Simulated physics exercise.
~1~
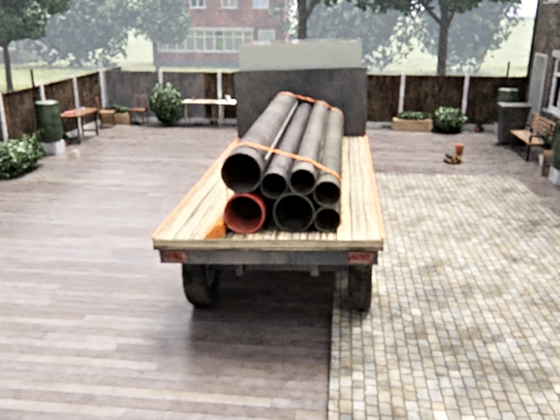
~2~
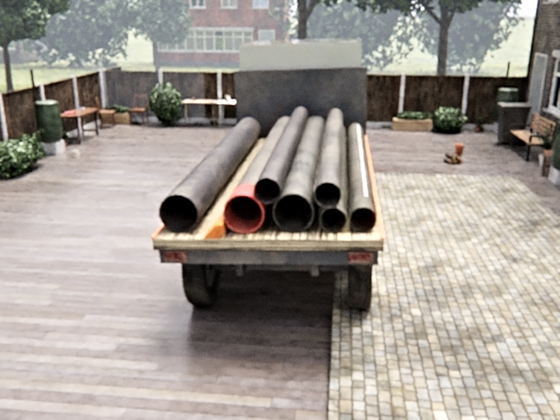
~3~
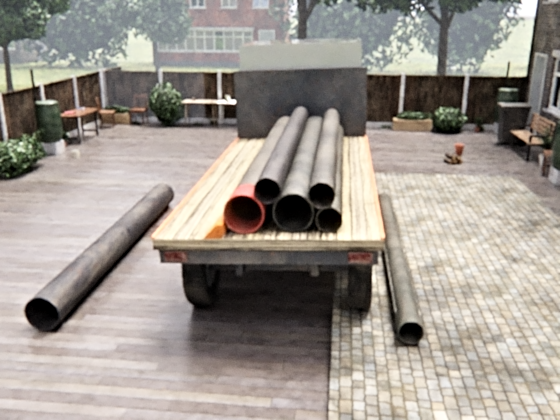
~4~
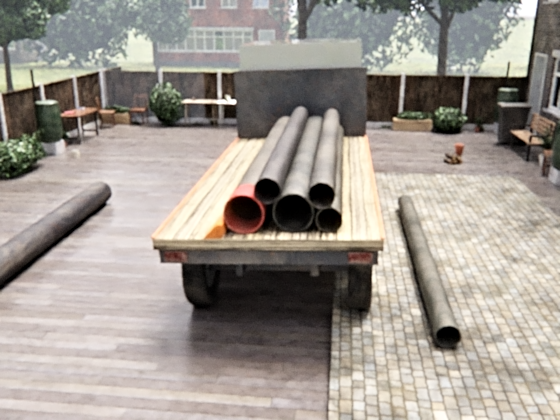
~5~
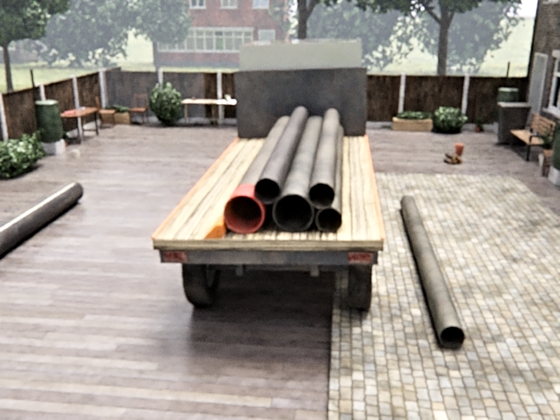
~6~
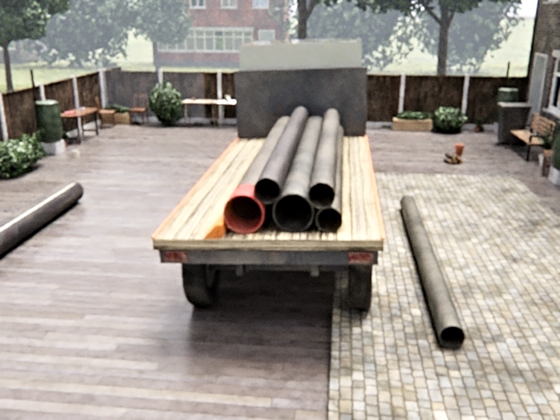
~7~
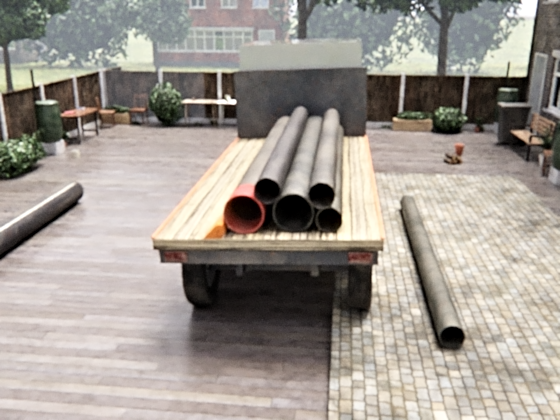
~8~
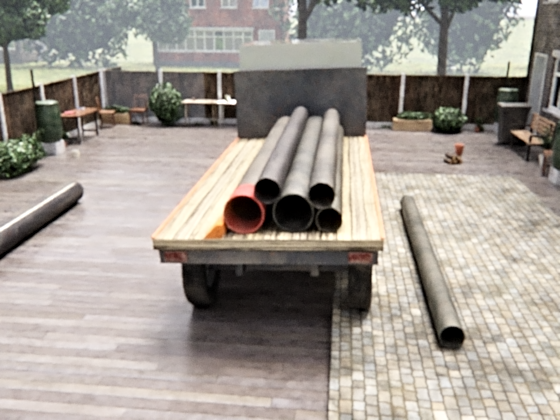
Stacked pipes spread across a flatbed, and two roll off opposite sides while five stay aboard.
